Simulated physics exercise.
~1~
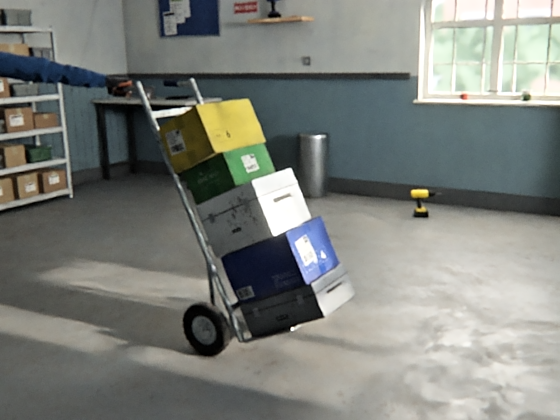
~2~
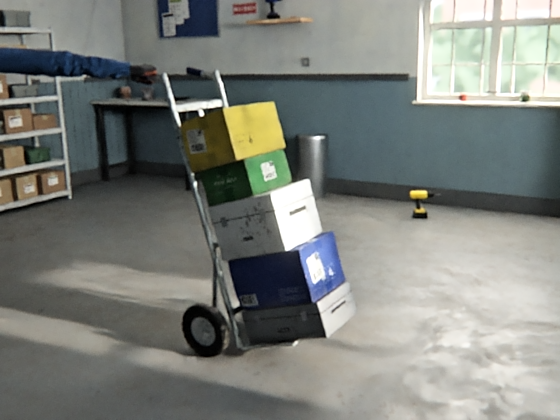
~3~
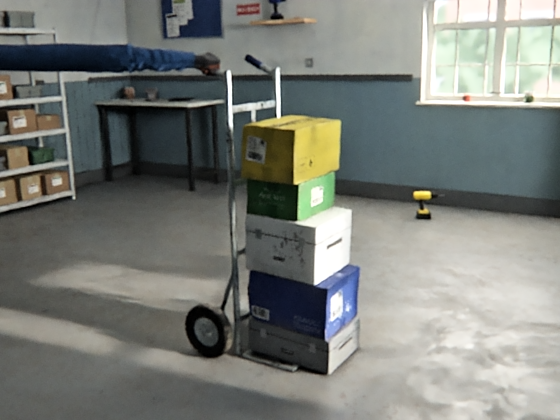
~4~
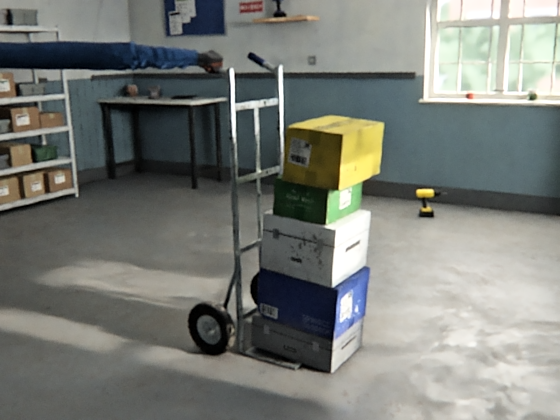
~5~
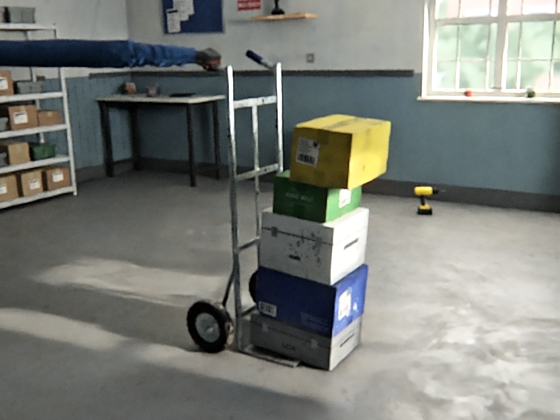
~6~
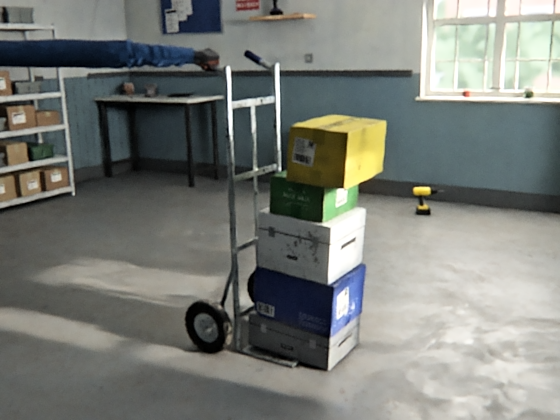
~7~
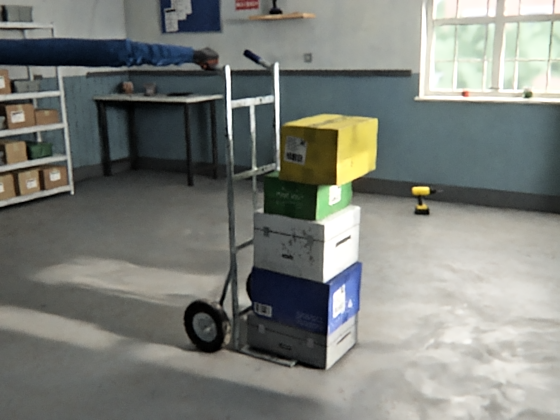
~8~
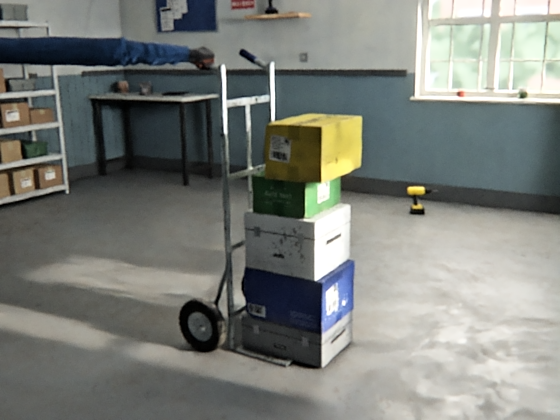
A blue-sleeved arm tips the loaded hand truck upright, and the stacked boxes shift but stay standing.
